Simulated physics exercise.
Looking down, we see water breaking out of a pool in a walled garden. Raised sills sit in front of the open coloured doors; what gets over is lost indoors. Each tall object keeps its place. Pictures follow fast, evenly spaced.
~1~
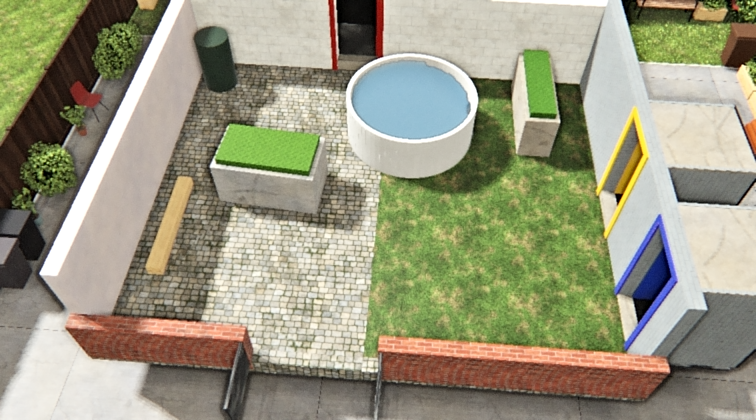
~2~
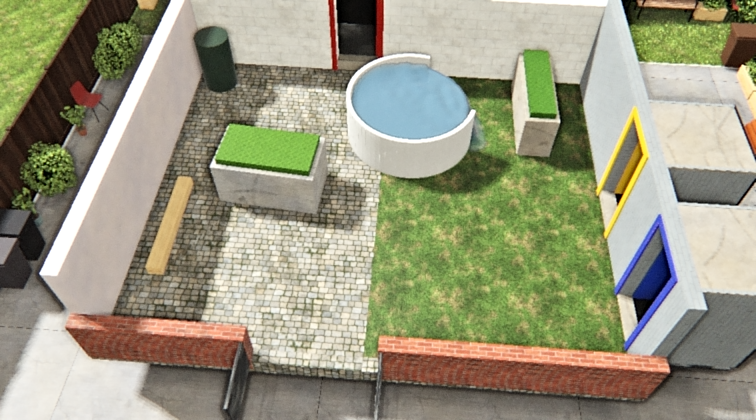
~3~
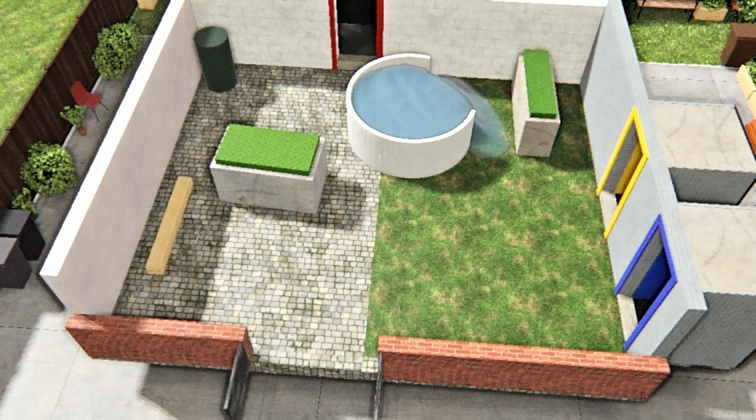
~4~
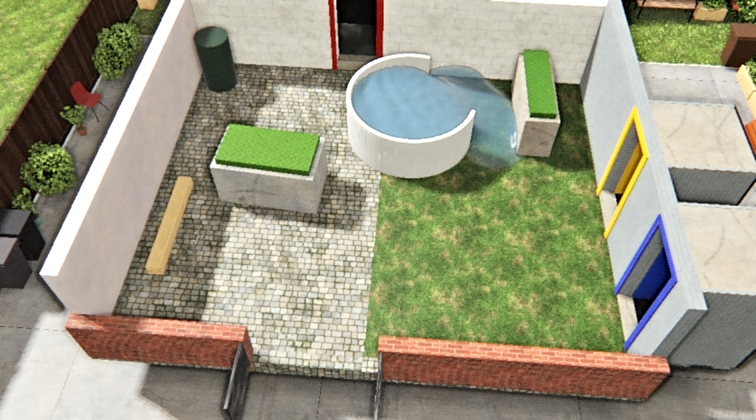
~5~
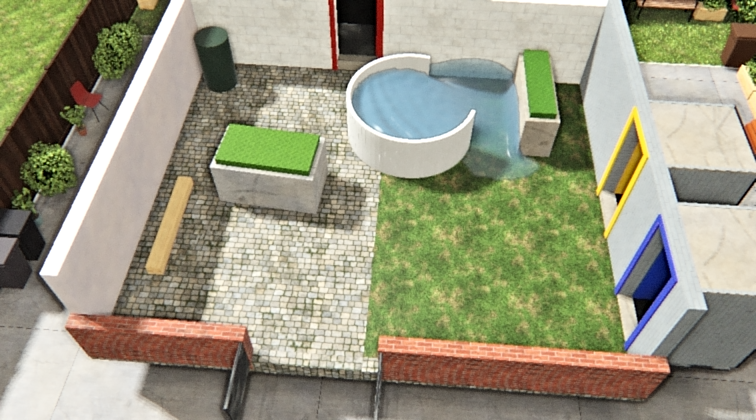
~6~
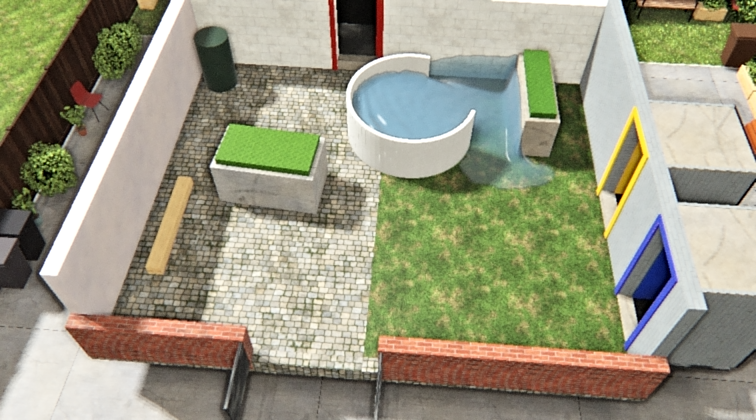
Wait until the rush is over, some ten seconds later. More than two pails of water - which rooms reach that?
The yellow door falls short; the red door falls short; the blue door reaches it.
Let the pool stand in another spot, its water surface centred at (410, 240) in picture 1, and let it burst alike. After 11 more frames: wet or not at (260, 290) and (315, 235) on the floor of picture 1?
Taking both places in turn, they end up unaffected and unaffected.
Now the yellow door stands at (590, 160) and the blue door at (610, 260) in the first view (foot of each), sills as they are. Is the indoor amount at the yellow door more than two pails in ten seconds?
Well, the yellow door comes in low.
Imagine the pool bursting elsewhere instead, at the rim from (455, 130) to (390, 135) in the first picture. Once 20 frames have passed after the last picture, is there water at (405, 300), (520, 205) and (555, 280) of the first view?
Taken one by one: Sodden, then sodden, then sodden.
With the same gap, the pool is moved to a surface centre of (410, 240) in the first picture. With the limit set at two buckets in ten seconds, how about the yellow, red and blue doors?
Yellow tops the limit, red misses the limit and blue tops the limit.
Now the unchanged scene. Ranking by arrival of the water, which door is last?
It would be the blue door.
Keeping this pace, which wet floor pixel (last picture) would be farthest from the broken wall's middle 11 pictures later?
Farthest reach: About (574, 258).
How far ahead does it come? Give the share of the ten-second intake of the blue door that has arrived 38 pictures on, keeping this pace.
Working it through, I arrive at 25 %.
A moment on, water covers 15 % of the floor; the yellow door not reached, the red door wet at the sill, nothing in, the blue door not reached.
Next, water covers 30 % of the floor; the yellow door wet at the sill, nothing in, the red door wet at the sill, nothing in, the blue door not reached.
Then, water covers 60 % of the floor; the yellow door wet at the sill, nothing in, the red door wet at the sill, nothing in, the blue door wet at the sill, nothing in.
Later, water covers 85 % of the floor; the yellow door wet at the sill, nothing in, the red door wet at the sill, nothing in, the blue door over two buckets in.
In the end, water covers 95 % of the floor; the yellow door wet at the sill, nothing in, the red door wet at the sill, nothing in, the blue door far over two buckets in.
